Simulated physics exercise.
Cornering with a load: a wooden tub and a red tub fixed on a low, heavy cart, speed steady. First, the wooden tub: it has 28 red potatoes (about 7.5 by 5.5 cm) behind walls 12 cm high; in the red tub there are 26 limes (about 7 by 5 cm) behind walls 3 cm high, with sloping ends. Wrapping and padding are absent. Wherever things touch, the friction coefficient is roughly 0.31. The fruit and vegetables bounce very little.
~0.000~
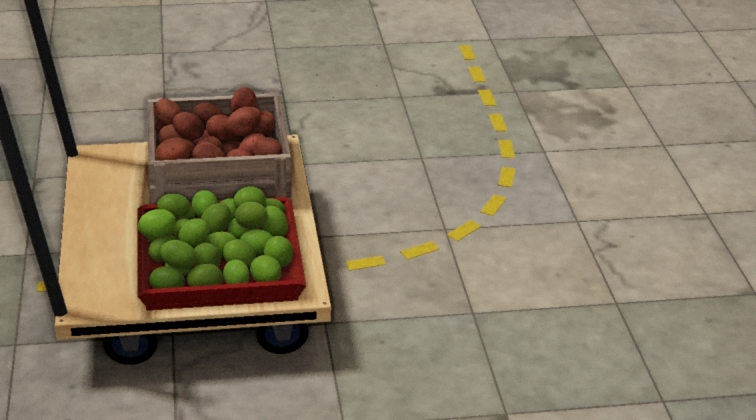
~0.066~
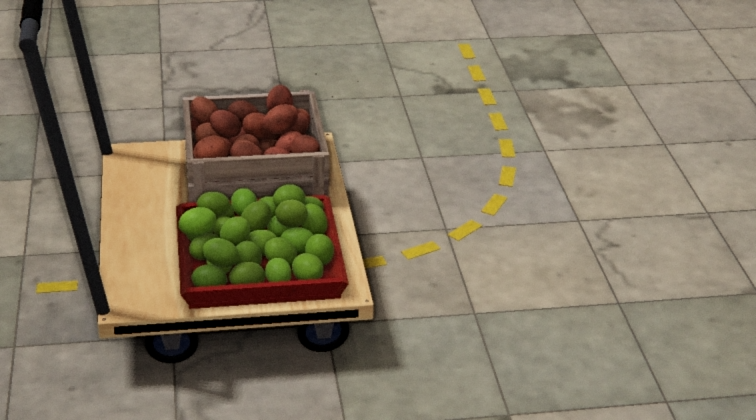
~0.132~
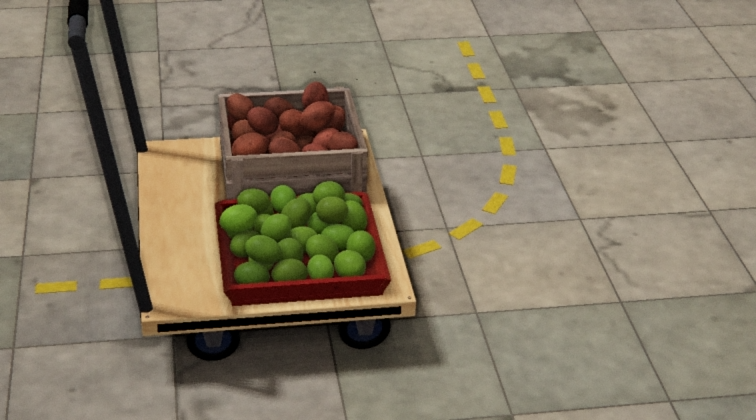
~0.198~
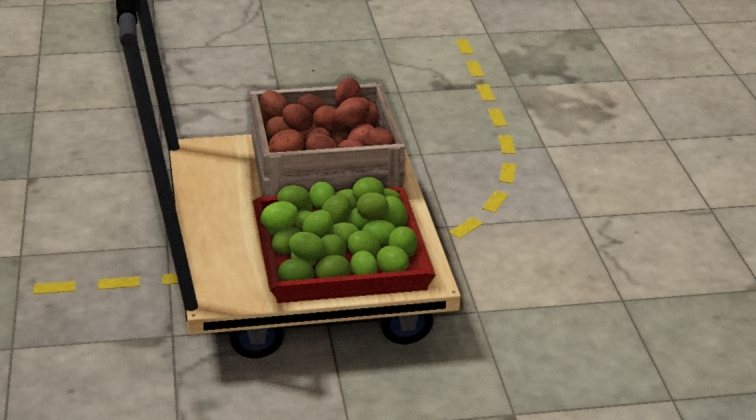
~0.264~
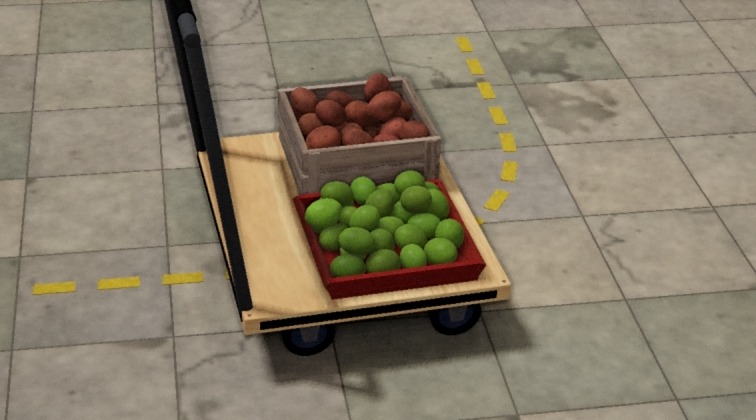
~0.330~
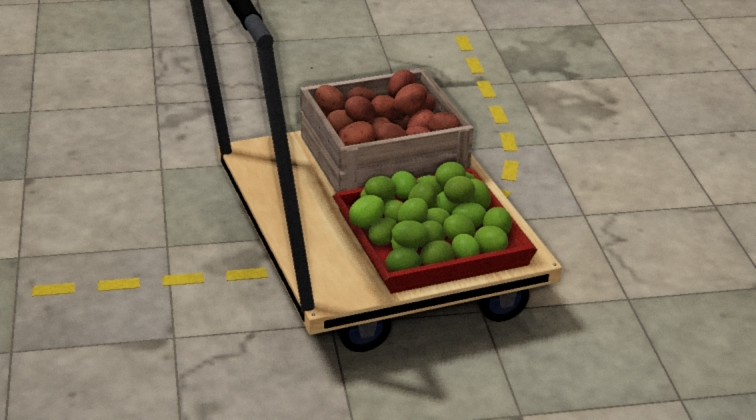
On a stone-tiled floor, a flatbed trolley carrying red potatoes and limes rolls right along a yellow dashed line, then begins turning.
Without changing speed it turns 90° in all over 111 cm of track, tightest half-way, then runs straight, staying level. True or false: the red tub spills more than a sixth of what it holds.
False.
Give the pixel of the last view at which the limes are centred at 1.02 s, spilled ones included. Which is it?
Their middle is at about (556, 26).
After 0.58 s, 0 of 28 out of the wooden tub and 1 of 26 out of the red tub.
After 0.75 s, 0 of 28 out of the wooden tub and 1 of 26 out of the red tub.
After 1.02 s, 0 of 28 out of the wooden tub and 1 of 26 out of the red tub.
Final count (at 1.47 s), 0 of 28 out of the wooden tub and 1 of 26 out of the red tub. Asked share, 1 of 26, 4 per cent.
